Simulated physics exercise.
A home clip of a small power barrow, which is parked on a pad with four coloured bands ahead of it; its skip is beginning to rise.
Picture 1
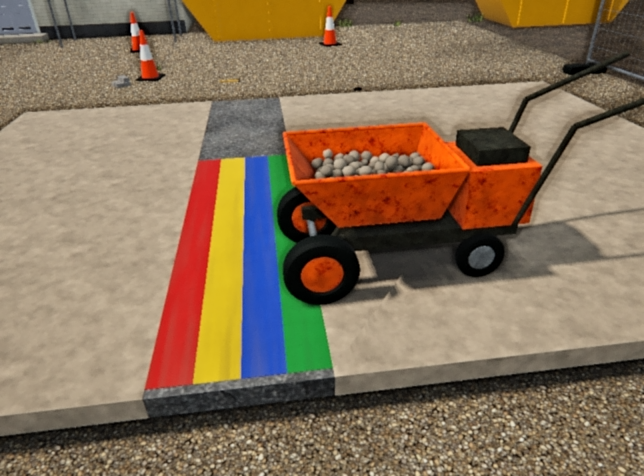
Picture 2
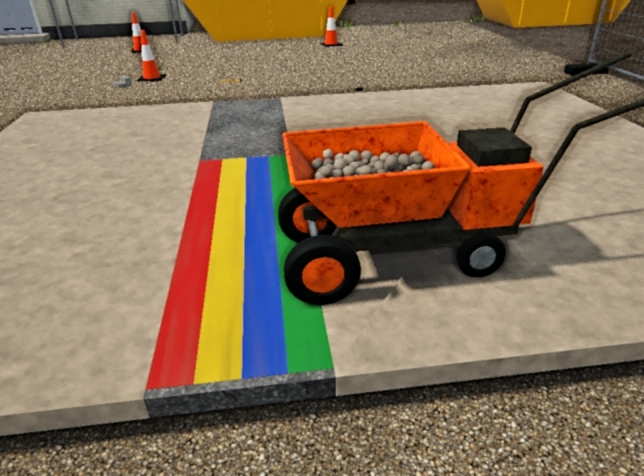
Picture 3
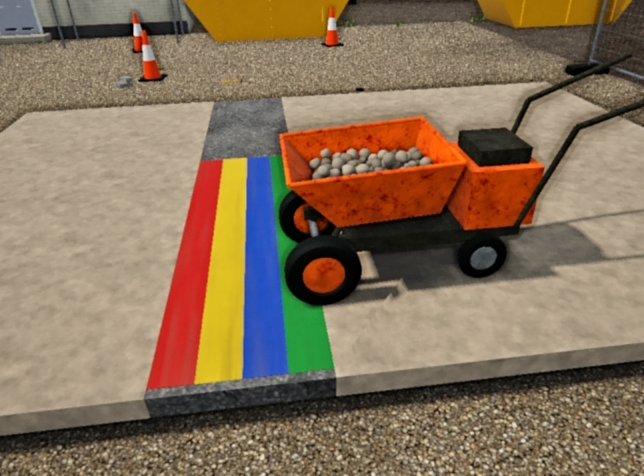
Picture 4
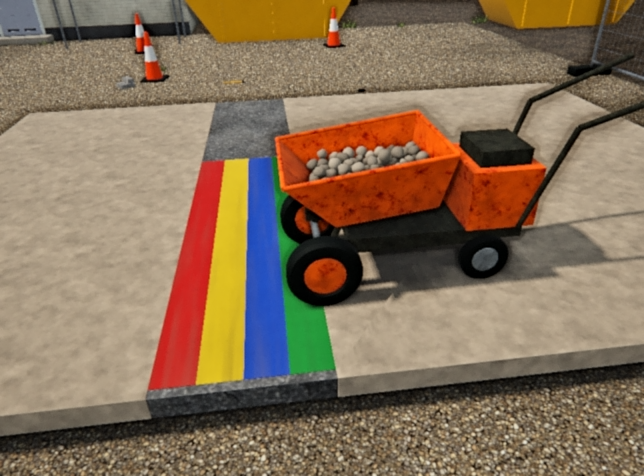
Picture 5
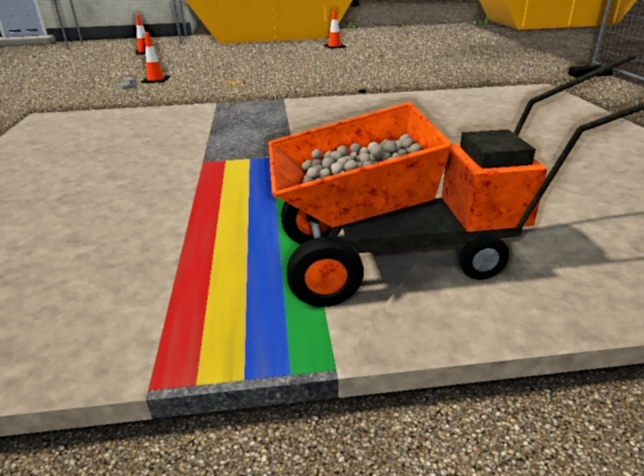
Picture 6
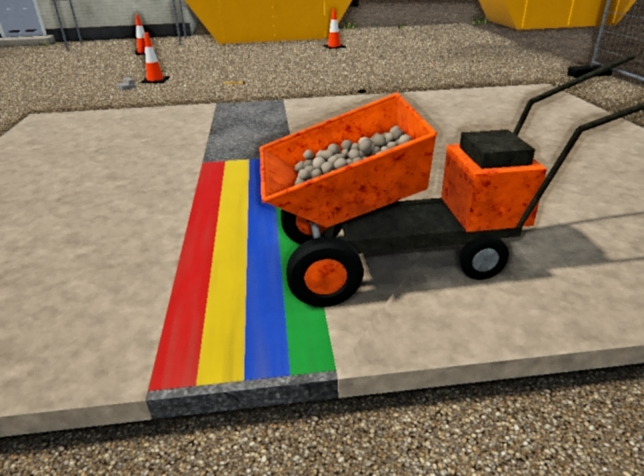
On a concrete pad with red, yellow, blue and green bands, a small orange power barrow stands parked with a skip of rounded pebbles; the skip sits level, then tilts steadily forward to the left, its rear lifting.
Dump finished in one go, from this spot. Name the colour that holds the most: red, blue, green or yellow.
That would be red.
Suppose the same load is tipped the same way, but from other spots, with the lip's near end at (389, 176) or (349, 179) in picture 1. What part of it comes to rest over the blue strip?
It comes out near 40 in a hundred for the first and near 30 in a hundred for the second.
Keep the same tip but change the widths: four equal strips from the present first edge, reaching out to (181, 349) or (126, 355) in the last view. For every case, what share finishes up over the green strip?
In turn, 0 and 0 in a hundred.
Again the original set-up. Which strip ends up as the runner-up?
That would be the yellow strip, in second.
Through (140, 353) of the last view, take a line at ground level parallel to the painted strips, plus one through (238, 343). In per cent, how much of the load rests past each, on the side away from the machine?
Estimate: 20 % and 100 %, respectively.
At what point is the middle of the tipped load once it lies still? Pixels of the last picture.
(185, 277).
Soon after the last picture, skip tipped steeply; all in the skip.
A little later, skip tipped right over; most in the skip; a small part over the yellow strip; a small part over the red strip.
Later still, skip tipped right over; a small part in the skip; a small part over the yellow strip; about half over the red strip; about a third off the paint.
By the end, skip tipped right over; none over the green strip; a stray few over the blue strip; about a quarter over the yellow strip; about half over the red strip; about a third off the paint.
